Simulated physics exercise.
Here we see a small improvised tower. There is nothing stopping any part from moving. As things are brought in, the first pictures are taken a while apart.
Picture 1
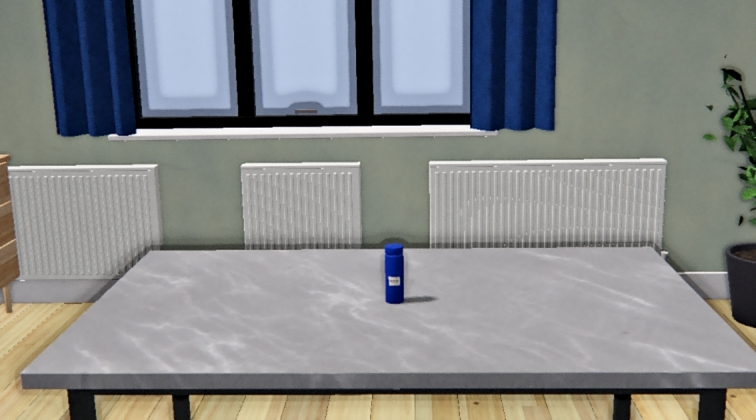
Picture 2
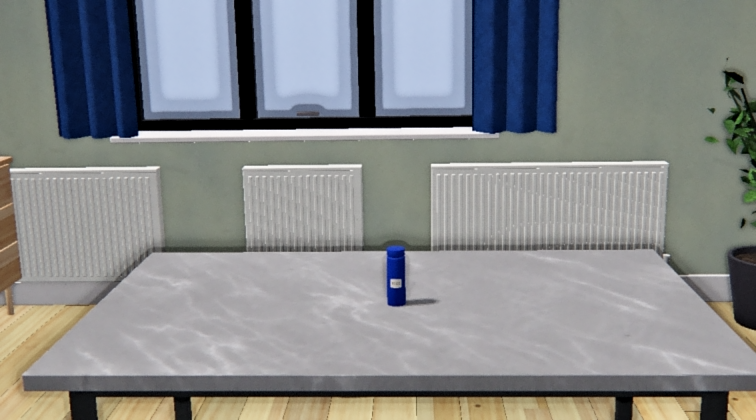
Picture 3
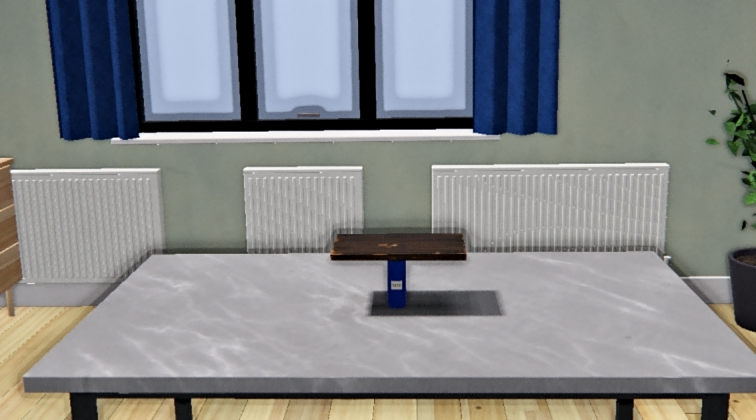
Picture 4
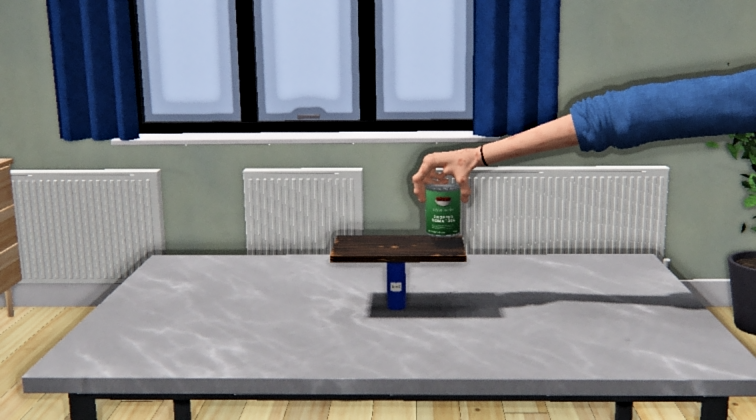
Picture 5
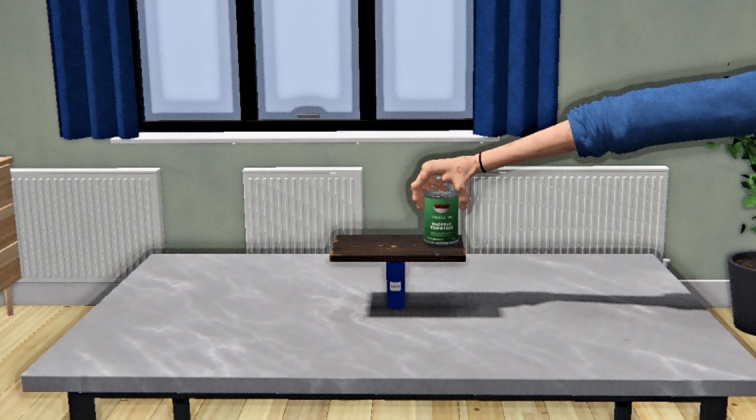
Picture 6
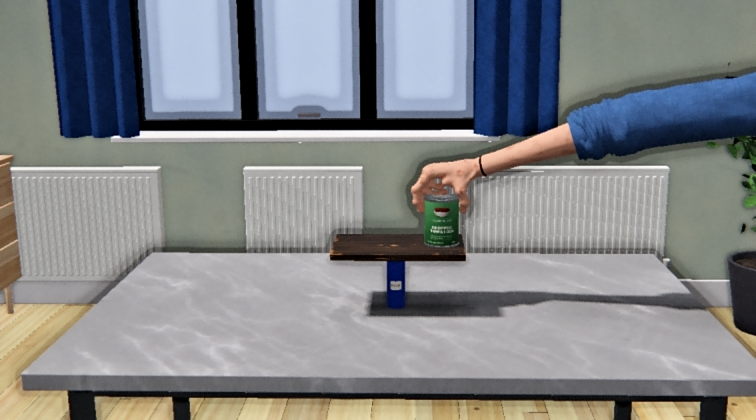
On a grey table, a board appears atop a blue shaker and a hand lowers a green tin onto its right end.
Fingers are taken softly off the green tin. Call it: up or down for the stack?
Down - it falls.
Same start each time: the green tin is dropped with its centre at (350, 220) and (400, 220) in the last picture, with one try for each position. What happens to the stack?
First case: It collapses; second case: It remains standing.
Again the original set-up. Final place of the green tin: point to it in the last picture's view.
Near (479, 289).
Then, 0.40 s on from there, green tin now fallen; black board turned 68° from how it was put; blue shaker turned 5° from how it was put.
Then, 0.80 s on from there, black board now fallen; blue shaker turned 57° from how it was put.
In the end, fallen, blue shaker, green tin and black board. At the end, from the last picture's camera, green tin near (479, 289). The stack comes apart.
